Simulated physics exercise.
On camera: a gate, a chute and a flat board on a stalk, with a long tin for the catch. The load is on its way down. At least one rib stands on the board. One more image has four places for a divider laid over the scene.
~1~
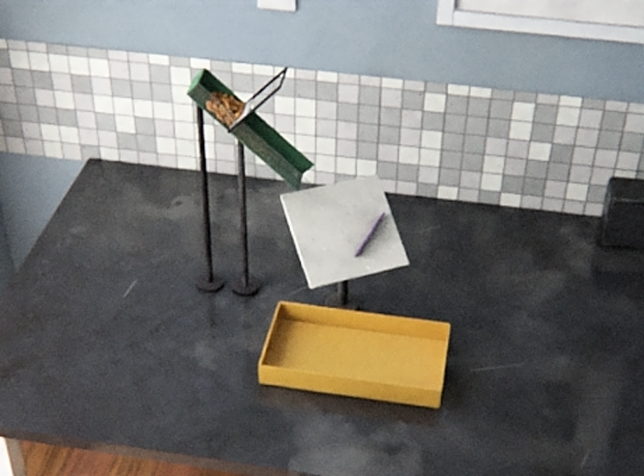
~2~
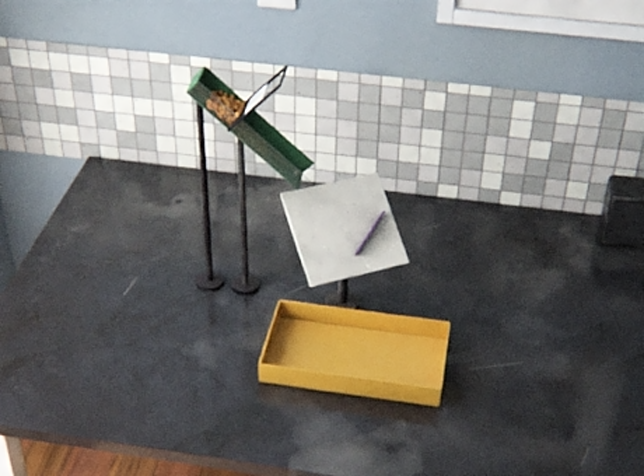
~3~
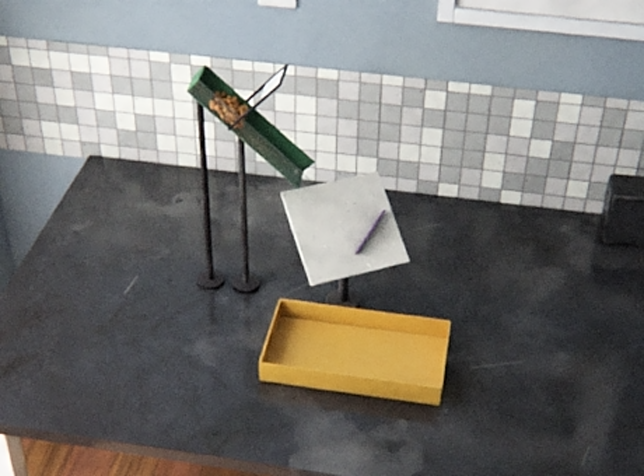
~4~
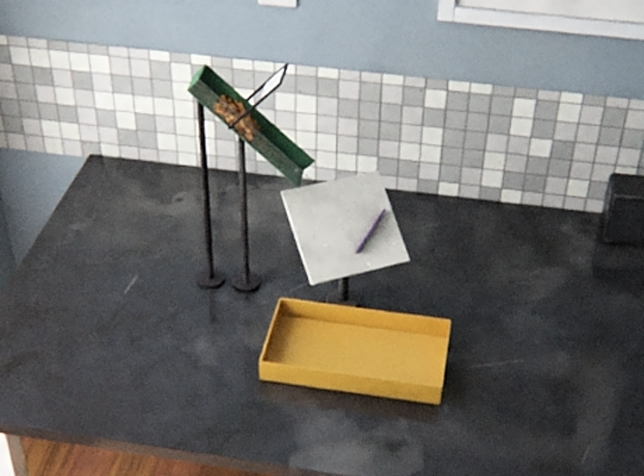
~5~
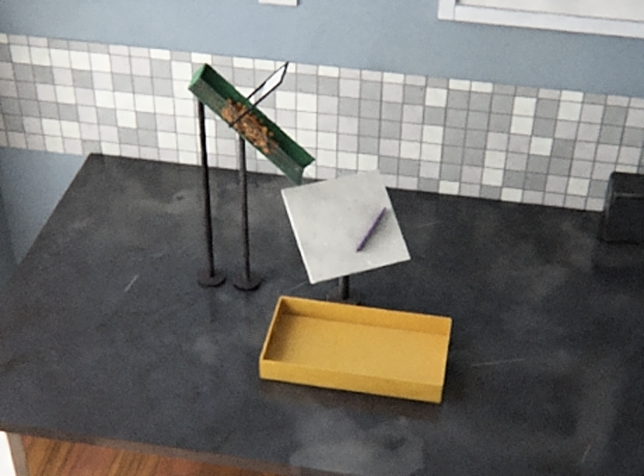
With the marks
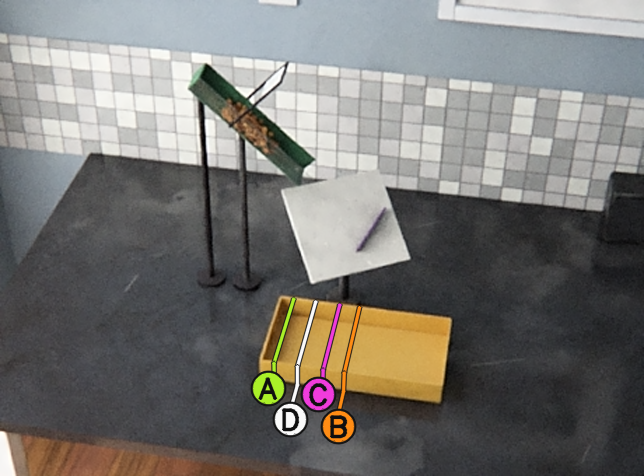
A long yellow tin sat empty on a dark counter below a tilted white board with a purple rib, while roasted chickpeas slid partway down the sloping green chute, spreading out as they moved.
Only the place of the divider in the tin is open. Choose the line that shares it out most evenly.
I would pick line B.
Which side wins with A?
Right.
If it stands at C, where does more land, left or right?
More lands on the right.
On the marked copy, line A crosses the front rim at (274, 362); line B crosses the front rim at (344, 372); line C crosses the front rim at (323, 369); line D crosses the front rim at (297, 365).
With A, of what is caught, none at all on the left of the divider, the whole lot on the right.
With B, of what is caught, close to half on the left of the divider, close to half on the right.
With C, of what is caught, only a few on the left of the divider, all but a few on the right.
With D, of what is caught, only a few on the left of the divider, all but a few on the right.
